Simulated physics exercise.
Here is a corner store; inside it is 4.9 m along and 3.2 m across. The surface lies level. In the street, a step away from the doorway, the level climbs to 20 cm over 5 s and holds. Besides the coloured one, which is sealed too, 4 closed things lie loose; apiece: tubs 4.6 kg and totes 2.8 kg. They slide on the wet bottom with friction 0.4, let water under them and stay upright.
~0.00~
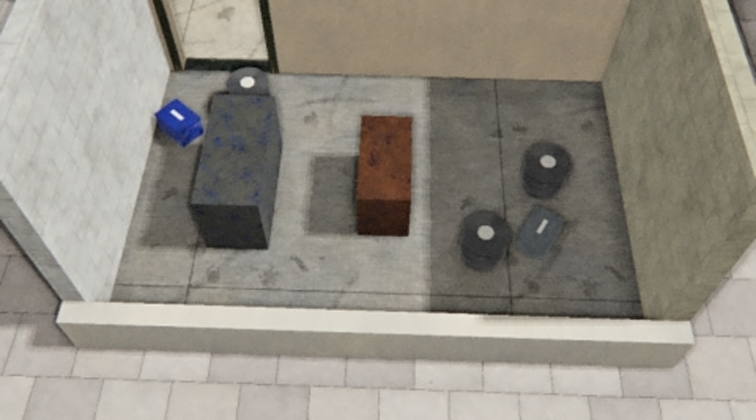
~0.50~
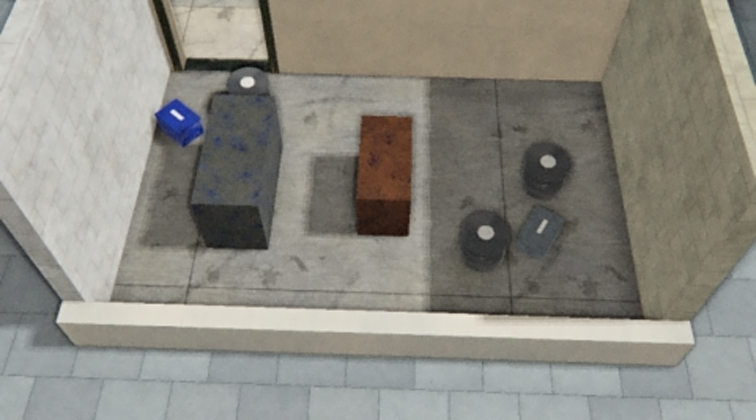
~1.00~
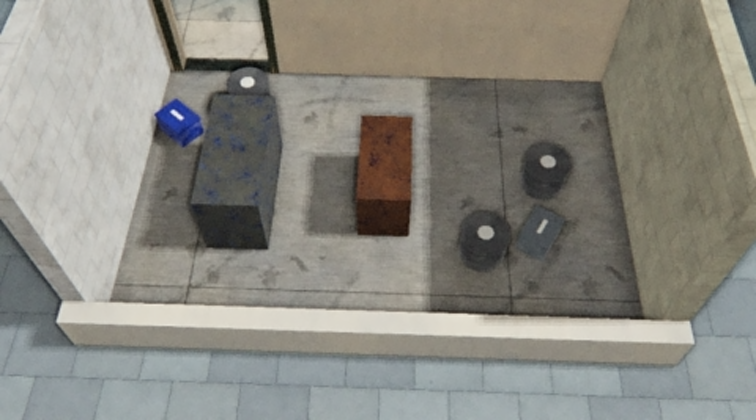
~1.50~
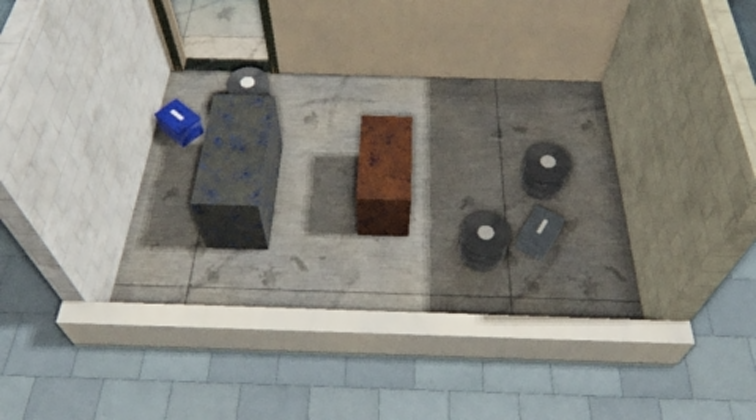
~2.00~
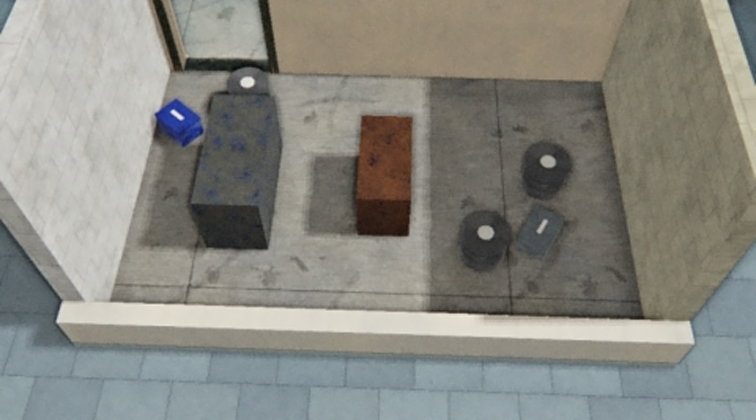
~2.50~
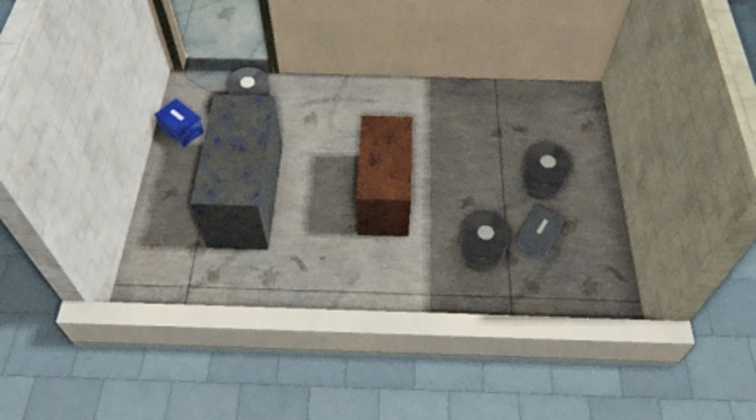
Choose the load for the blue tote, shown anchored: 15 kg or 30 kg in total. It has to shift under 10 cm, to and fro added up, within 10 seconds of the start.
I expect that only the higher weight holds it.
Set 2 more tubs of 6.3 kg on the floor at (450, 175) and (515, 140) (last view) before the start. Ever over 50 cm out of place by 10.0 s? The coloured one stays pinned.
In turn: Under, over.
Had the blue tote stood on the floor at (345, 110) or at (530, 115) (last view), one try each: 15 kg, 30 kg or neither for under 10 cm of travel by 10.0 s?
In turn: The smaller is enough; the smaller is enough.
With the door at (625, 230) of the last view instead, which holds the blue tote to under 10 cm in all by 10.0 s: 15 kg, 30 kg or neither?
Then the smaller load will do.
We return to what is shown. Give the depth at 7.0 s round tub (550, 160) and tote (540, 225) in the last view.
About 1 and 0 cm.
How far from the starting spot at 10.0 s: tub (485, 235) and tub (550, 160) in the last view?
In turn: 5 cm, 10 cm.
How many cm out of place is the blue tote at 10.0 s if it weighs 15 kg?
About 250 cm.
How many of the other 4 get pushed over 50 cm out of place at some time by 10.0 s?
I count 1.
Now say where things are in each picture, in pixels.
The first picture shows the blue tote at (177, 116) rests on the ground; water covers 0.0 m2; 0 of 5 have shifted.
The second picture shows the blue tote at (177, 116), on the bottom; 0.0 m2 under water; 0 of 5 have shifted.
The third picture shows the blue tote at (177, 116) rests on the ground; water covers 0.0 m2; 0 of 5 have shifted.
The fourth picture shows the blue tote at (177, 116), on the bottom; water covers 0.0 m2; 0 of 5 have shifted.
The fifth picture shows the blue tote at (177, 116), on the bottom; 0.0 m2 under water; 0 of 5 have shifted.
The sixth picture shows the blue tote at (177, 116), on the bottom; water covers 0.2 m2; 0 of 5 have shifted.
After 3.5 s the blue tote would be 0 cm from its start with 15 kg and 0 cm from its start with 30 kg; 3 cm of water round it then.
After 4.5 s the blue tote would be 5 cm from its start with 15 kg and 0 cm from its start with 30 kg; 7 cm of water round it then.
After 7.0 s the blue tote would be 153 cm from its start with 15 kg and 0 cm from its start with 30 kg; 9 cm of water round it then.
After 10.0 s the blue tote would be 246 cm from its start with 15 kg and 0 cm from its start with 30 kg; 10 cm of water round it then.
